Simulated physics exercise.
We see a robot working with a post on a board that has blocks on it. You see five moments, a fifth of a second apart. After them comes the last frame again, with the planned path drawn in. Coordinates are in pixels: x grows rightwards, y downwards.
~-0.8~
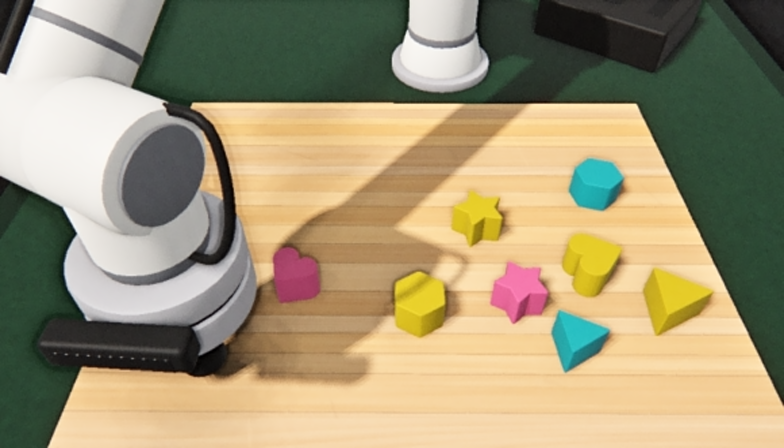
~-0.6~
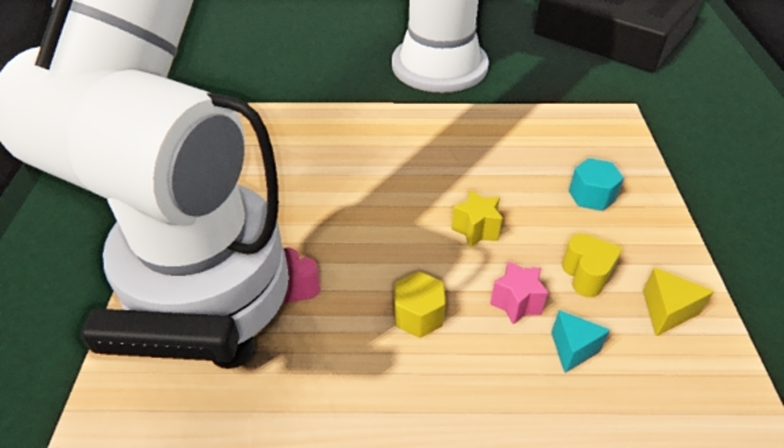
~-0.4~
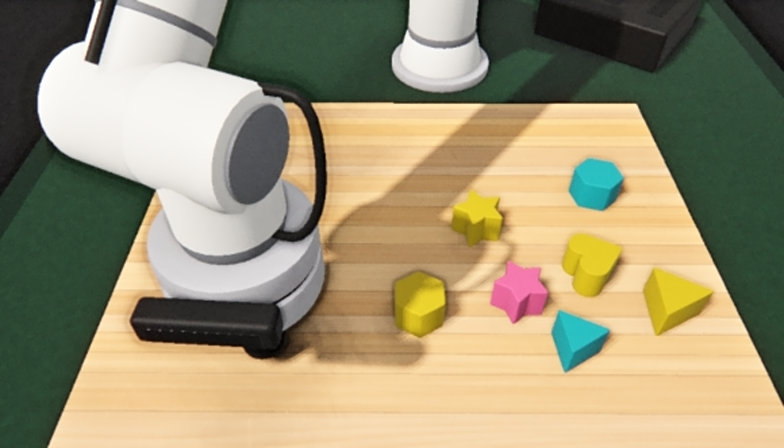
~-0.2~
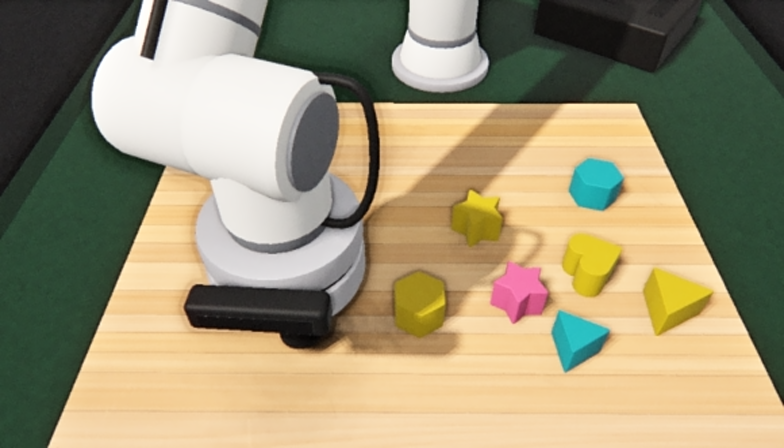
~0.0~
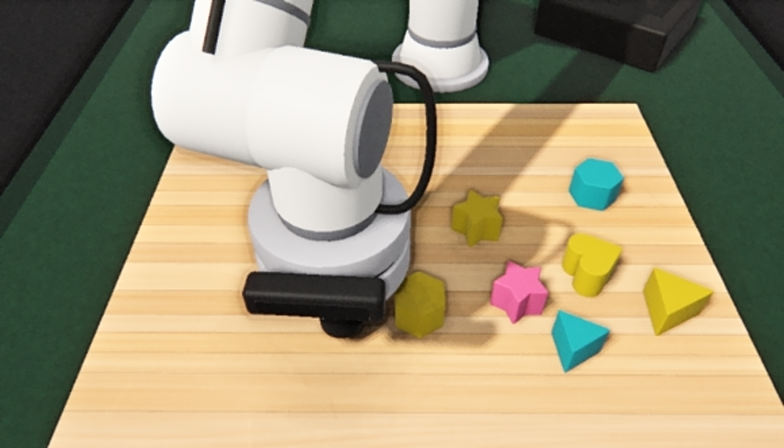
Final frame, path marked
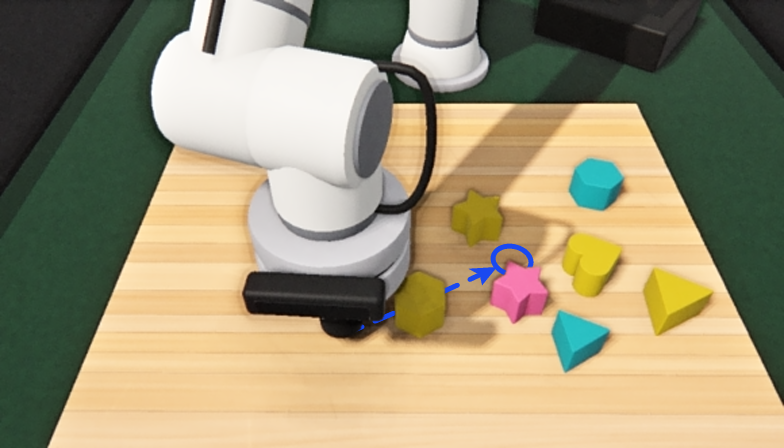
A white robot arm moving right across a wooden board, covering a dark pink heart block and nearing a yellow hexagon.
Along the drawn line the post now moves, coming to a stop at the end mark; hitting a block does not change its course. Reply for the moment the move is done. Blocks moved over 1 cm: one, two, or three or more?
That's two.
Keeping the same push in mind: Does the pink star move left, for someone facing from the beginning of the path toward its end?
Short answer: No.
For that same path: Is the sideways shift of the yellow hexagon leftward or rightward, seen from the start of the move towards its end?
Answer: Right.
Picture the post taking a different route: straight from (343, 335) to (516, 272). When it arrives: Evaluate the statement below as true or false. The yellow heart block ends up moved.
Verdict: True.
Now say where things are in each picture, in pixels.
The first frame shows lower end of the post (204, 358), tops of blocks, yellow hexagon (420, 292), yellow star (480, 206), pink star (522, 280).
The second frame shows post (232, 350), blocks as before.
The third frame shows post (265, 341), blocks as before.
The fourth frame shows post (302, 331), blocks as before.
The fifth frame shows post (342, 321), yellow hexagon (420, 292), yellow star (480, 206), pink star (522, 280).
The drawn path runs from (343, 335) to (512, 260).
The first path, step by step. One third of the way, post (405, 294); yellow hexagon (452, 283).
Two thirds of the way, post (463, 269); yellow hexagon (511, 269), turned 40° clockwise; pink star (556, 285).
At the end, post (515, 246); yellow hexagon (554, 259), turned 90° clockwise; yellow star not moved; pink star (581, 292), turned 35° clockwise.
